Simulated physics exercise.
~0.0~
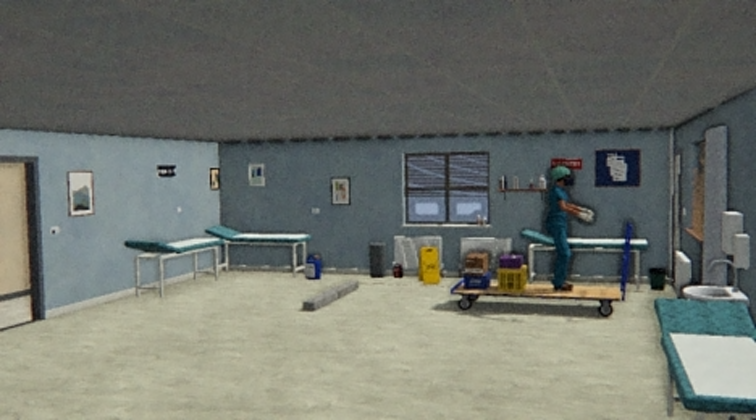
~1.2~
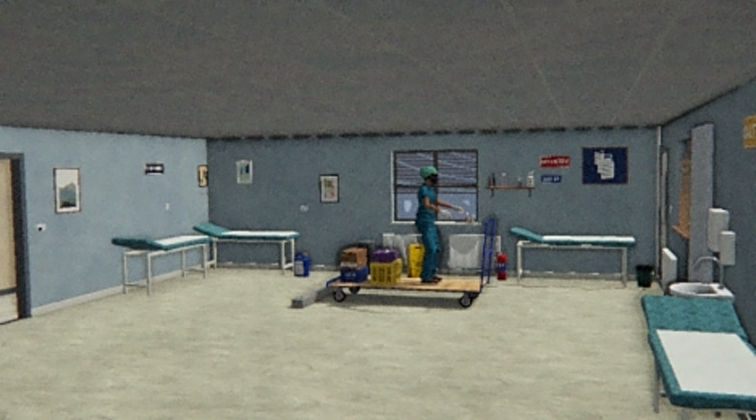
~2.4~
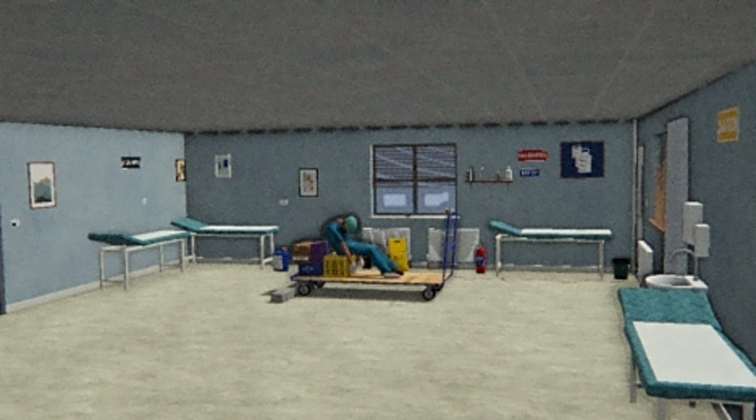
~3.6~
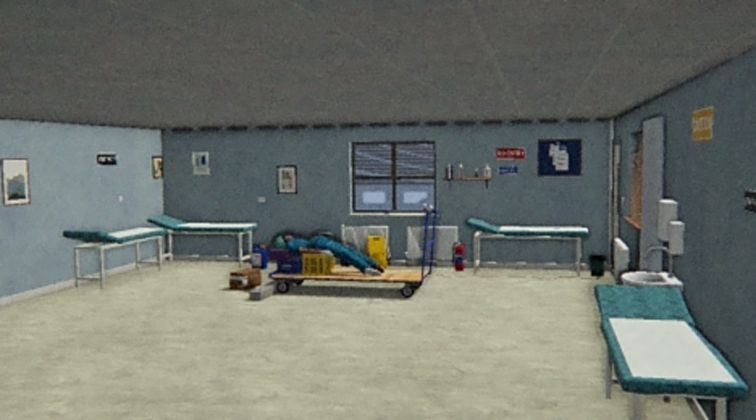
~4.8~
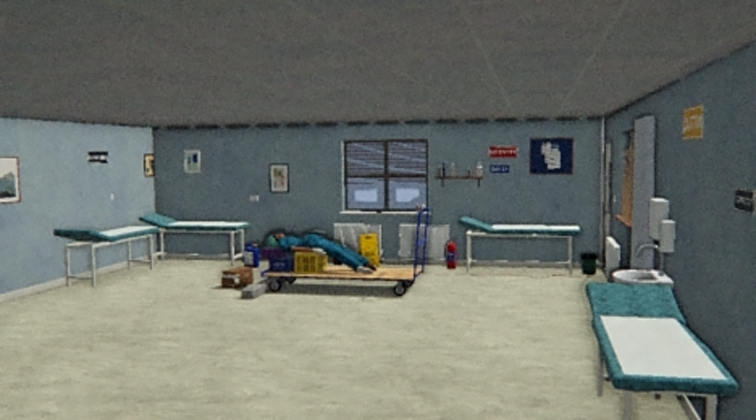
A worker in teal scrubs and a green cap stands on a flat wooden trolley in a blue-walled medical room, seen from across the pale floor. Brown, purple, yellow and blue containers sit at the trolley's left end, with padded examination beds around the room. The trolley rolls left towards a low grey kerb as the view pans slightly right. It stops there, and the worker folds down and pitches left onto the load. The brown parcel tumbles off onto the floor beyond the kerb, while the worker ends sprawled across the remaining containers and deck.
